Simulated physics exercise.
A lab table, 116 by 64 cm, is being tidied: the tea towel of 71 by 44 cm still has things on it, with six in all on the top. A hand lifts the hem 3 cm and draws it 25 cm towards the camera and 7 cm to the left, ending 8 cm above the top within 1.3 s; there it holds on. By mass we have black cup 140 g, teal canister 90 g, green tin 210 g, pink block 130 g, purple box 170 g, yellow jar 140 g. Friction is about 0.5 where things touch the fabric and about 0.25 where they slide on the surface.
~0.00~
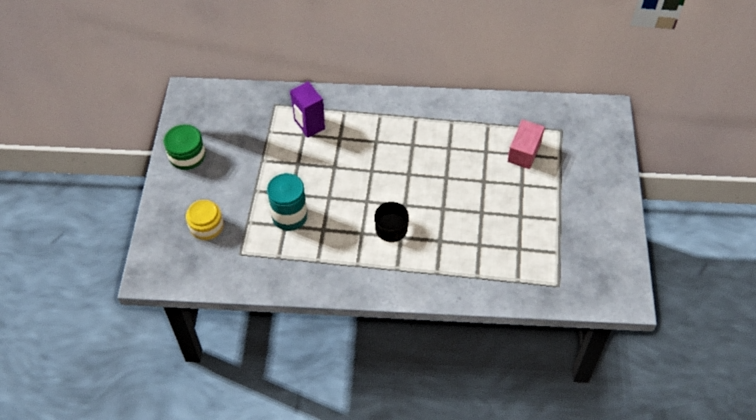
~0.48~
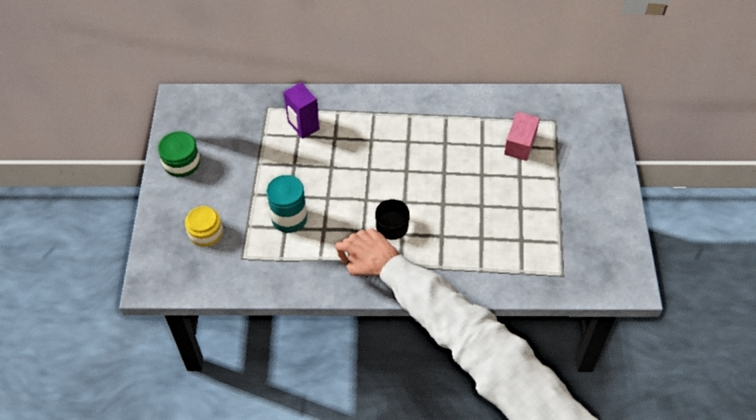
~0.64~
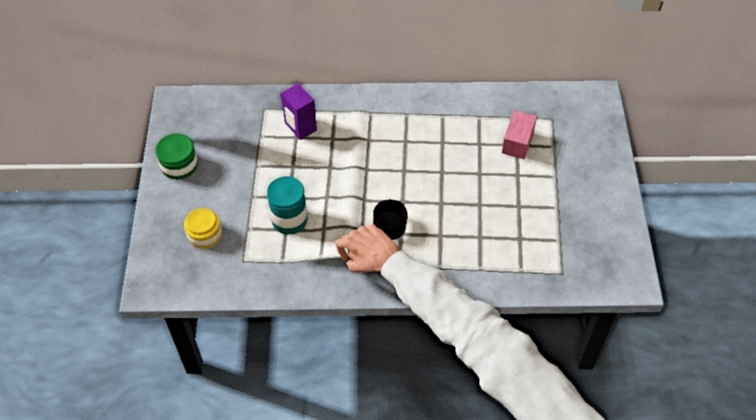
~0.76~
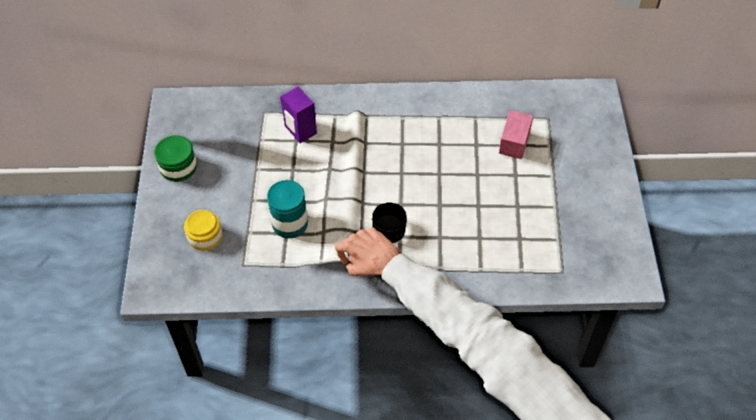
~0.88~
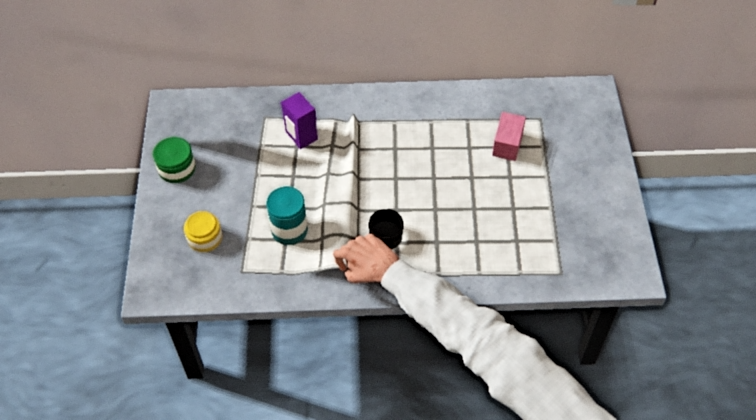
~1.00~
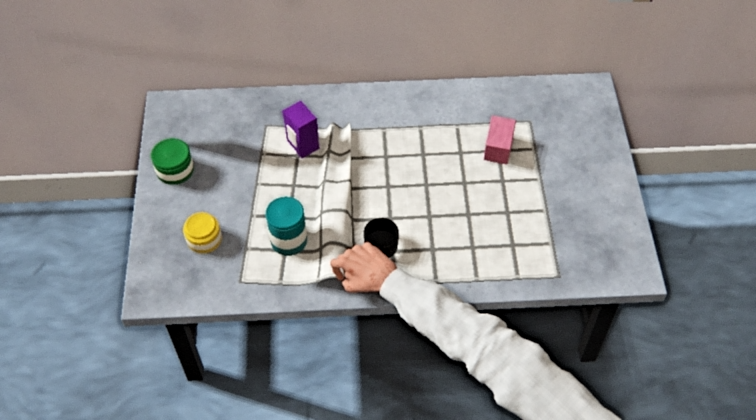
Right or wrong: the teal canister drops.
Right, it drops off.
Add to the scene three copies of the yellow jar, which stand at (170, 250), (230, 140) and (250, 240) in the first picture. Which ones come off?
By position: On, on, off.
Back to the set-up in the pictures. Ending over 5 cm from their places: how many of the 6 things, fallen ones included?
The number is 4.
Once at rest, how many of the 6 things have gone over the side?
Tally: 2.
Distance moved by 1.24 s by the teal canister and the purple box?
Teal canister 10 cm, purple box 10 cm.
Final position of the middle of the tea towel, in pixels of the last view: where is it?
Around (325, 287).
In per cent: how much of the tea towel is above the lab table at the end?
Some 60 in a hundred.
By 1.2 s, 95 % of the tea towel is still over the top; teal canister 12 cm off its start, black cup 13 cm off its start, purple box 12 cm off its start.
By 1.5 s, 85 % of the tea towel is still over the top; teal canister 19 cm off its start, black cup 20 cm off its start, purple box 19 cm off its start.
By 1.7 s, 70 % of the tea towel is still over the top; teal canister 25 cm off its start at (276, 291), black cup 26 cm off its start at (354, 313), purple box 24 cm off its start at (288, 180).
By 1.9 s, 65 % of the tea towel is still over the top; teal canister over the edge, pink block 31 cm off its start, black cup 29 cm off its start.
By 3.5 s, 60 % of the tea towel is still over the top; teal canister over the edge, pink block 35 cm off its start at (456, 234), black cup over the edge, purple box 26 cm off its start at (278, 189).
